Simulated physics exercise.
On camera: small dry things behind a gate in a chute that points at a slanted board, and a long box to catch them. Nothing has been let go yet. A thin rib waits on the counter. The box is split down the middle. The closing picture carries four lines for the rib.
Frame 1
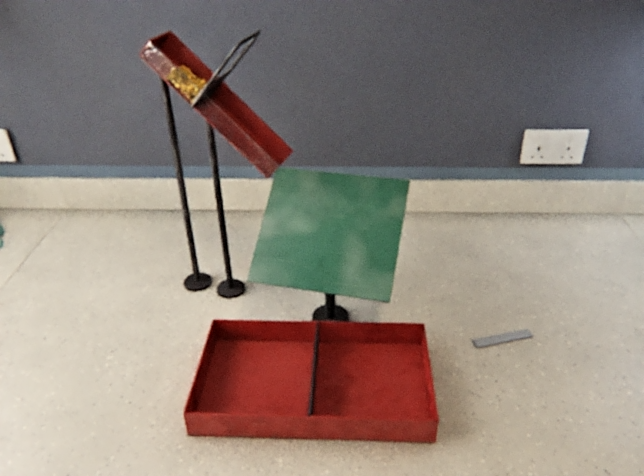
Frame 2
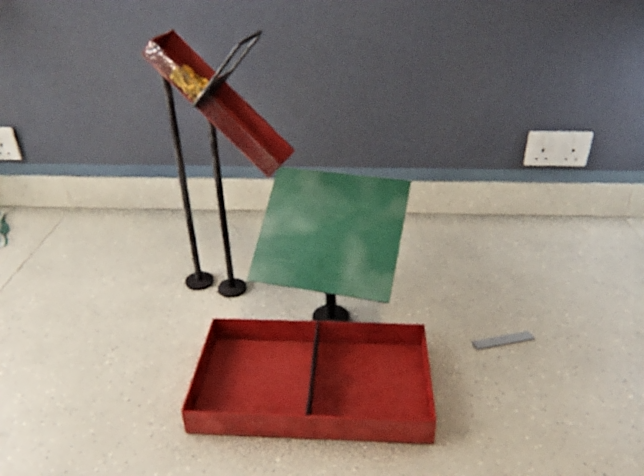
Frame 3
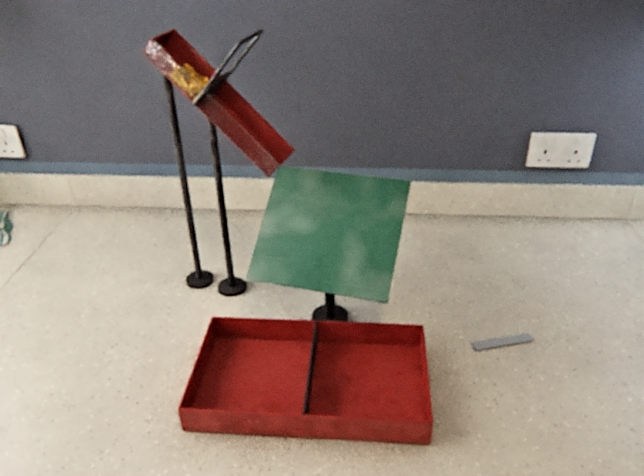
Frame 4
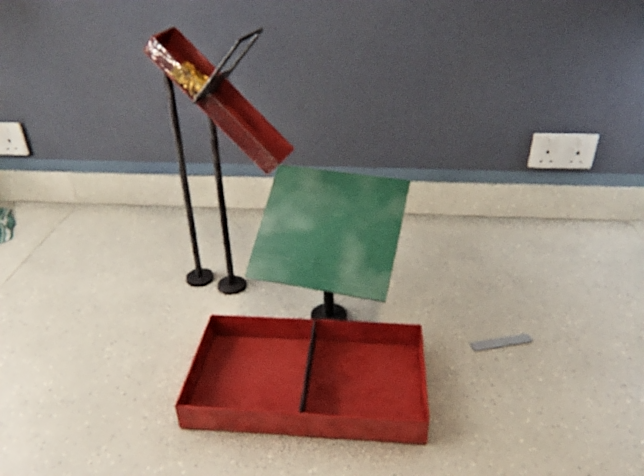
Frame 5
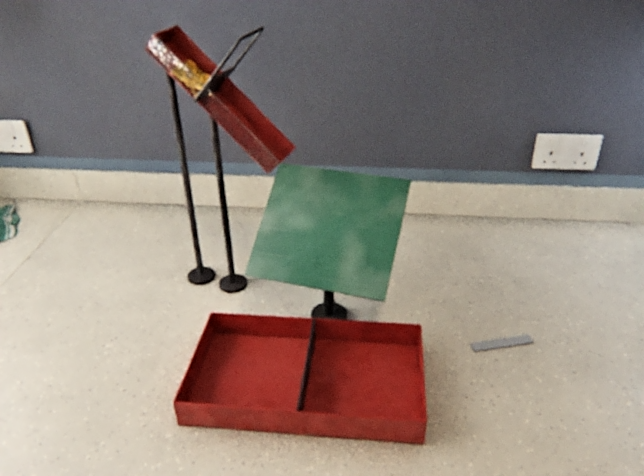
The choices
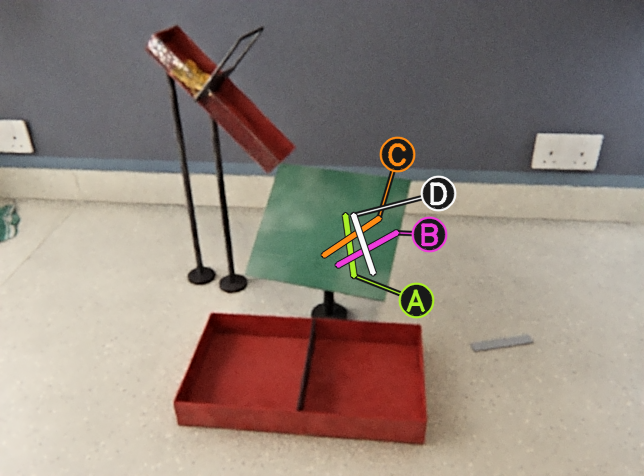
A divided red box, tilted green board and chute of yellow pieces stay practically still.
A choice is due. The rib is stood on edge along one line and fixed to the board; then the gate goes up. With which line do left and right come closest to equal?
Use line B.
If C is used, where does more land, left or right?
More lands on the left.
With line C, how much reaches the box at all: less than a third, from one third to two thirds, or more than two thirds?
More than two thirds.
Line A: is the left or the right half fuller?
More lands on the right.
On the marked copy, line A from (345, 215) to (353, 275); line B from (396, 232) to (338, 265); line C from (378, 218) to (324, 255); line D from (353, 215) to (373, 272).
With A, of what is caught, roughly a quarter in the left half, the larger part in the right.
With B, of what is caught, roughly two thirds in the left half, roughly a third in the right.
With C, of what is caught, the larger part in the left half, roughly a quarter in the right.
With D, of what is caught, roughly a quarter in the left half, the larger part in the right.
